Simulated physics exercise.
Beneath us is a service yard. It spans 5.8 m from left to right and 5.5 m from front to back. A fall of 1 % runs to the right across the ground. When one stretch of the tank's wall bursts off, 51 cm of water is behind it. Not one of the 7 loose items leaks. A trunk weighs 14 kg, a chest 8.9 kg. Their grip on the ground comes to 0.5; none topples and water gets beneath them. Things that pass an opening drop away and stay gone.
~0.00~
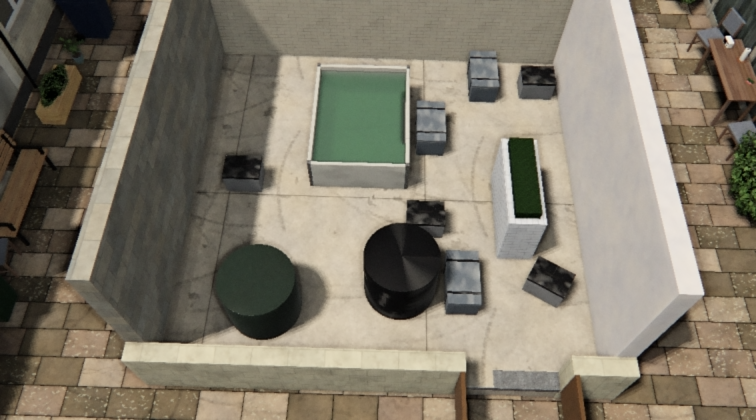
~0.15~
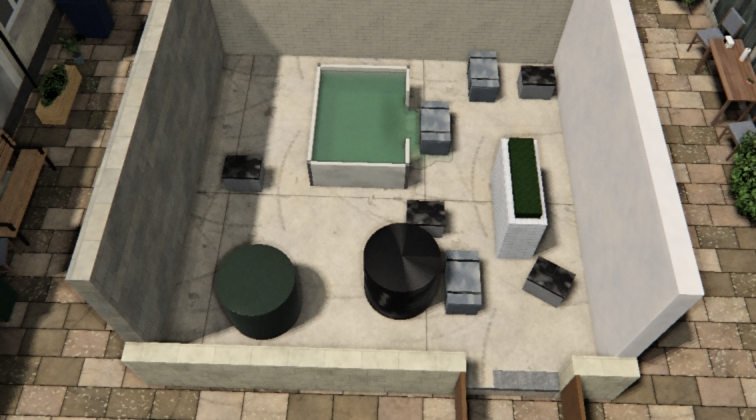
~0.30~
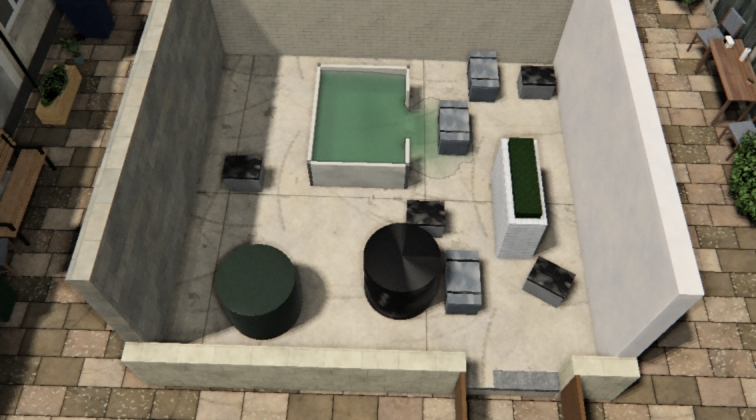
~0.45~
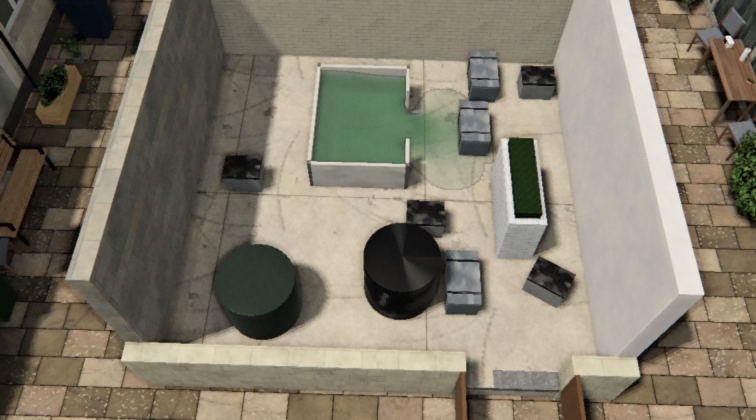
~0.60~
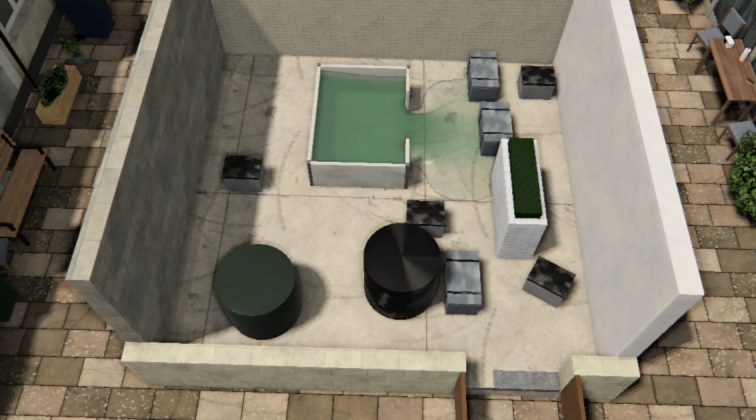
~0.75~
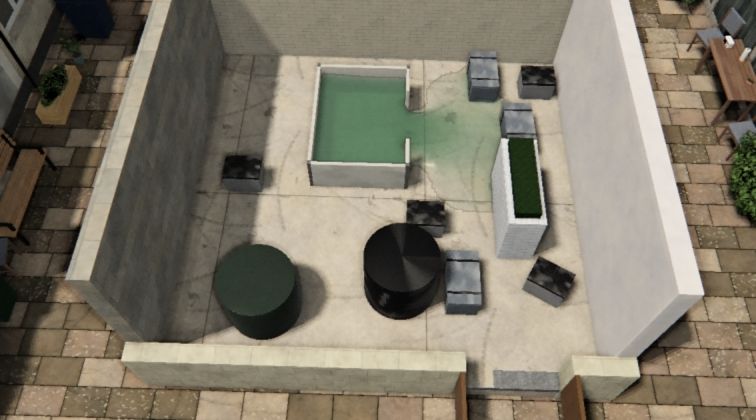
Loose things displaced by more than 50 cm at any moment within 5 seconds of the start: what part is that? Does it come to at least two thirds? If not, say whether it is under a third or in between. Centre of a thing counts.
No, between one and two thirds.
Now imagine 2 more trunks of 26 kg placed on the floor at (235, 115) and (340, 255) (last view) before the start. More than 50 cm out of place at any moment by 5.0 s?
Result in order: Not exceeded; not exceeded.
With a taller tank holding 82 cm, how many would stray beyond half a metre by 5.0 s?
Then it comes to 5.
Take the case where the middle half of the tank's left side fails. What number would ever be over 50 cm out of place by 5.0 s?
Count: 2.
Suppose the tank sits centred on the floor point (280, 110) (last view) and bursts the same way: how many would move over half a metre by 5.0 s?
That would give 4.
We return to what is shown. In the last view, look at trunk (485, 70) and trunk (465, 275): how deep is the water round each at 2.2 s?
9 and 3 cm.
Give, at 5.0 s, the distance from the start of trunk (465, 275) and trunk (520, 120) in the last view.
Net shifts, in order: 40 cm and 200 cm.
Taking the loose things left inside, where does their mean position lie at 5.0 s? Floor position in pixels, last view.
Close to (424, 168).
After 1.1 s 1 of 7 are over 50 cm from their spots; 0 afloat.
After 2.2 s 1 of 7 are over 50 cm from their spots; 3 afloat.
After 3.5 s 3 of 7 are over 50 cm from their spots; 3 afloat.
After 5.0 s 4 of 7 are over 50 cm from their spots, and 4 have been at some point; 3 afloat.
